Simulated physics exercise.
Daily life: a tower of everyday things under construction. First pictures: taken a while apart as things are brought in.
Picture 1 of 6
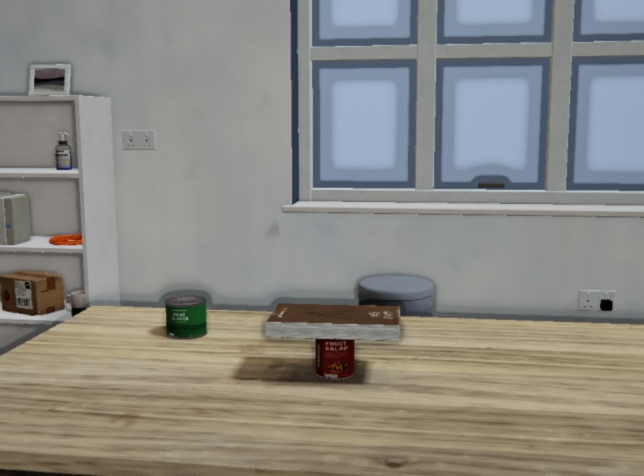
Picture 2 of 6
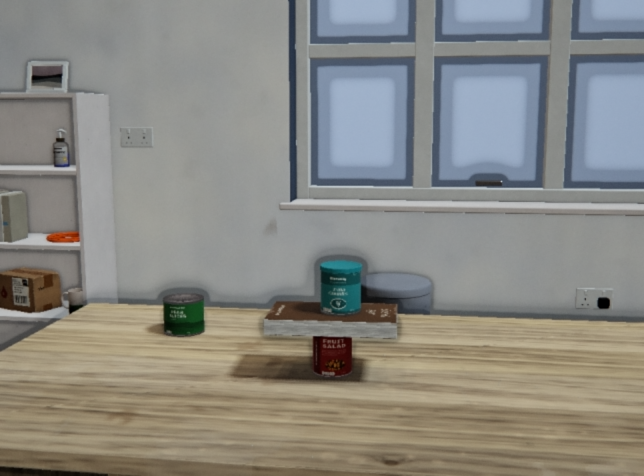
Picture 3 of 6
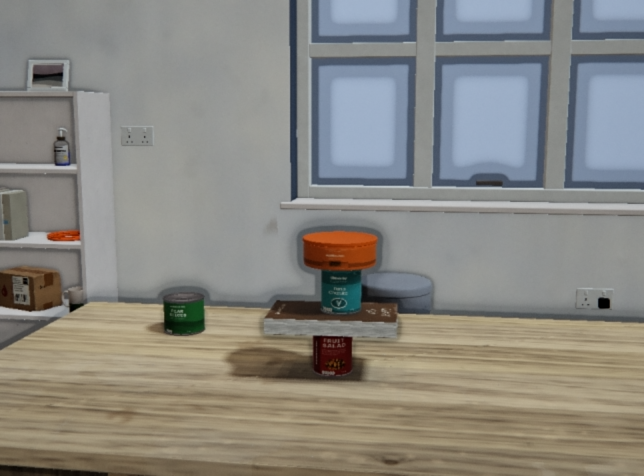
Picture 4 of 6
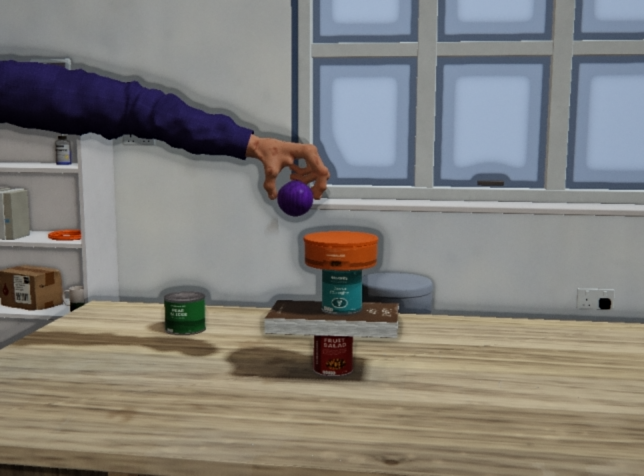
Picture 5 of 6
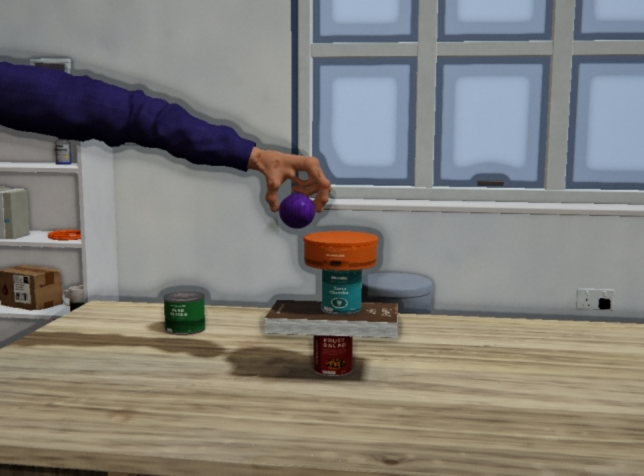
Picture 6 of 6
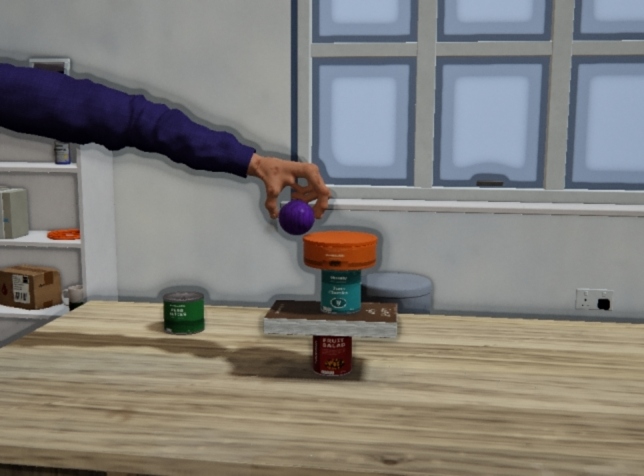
The video shows a book resting on a red tin beside a green tub, then a turquoise pot and an orange tub stacked on top. A hand reaches in from the left, lowering a purple onion slightly to the orange tub's left edge.
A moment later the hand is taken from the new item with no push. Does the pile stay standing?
I predict a tumble.
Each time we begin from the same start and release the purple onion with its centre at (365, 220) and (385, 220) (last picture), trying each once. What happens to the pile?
Stays standing, then topples over.
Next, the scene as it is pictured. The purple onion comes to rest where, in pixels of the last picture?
The object winds up at approximately (271, 290).
Then, 0.40 s on from there, purple onion now fallen.
Then, 0.50 s on from there, things are still on the move.
In the end, fallen, purple onion; the other 5 unmoved. At the end, from the last picture's camera, purple onion near (271, 290). The pile gives way.
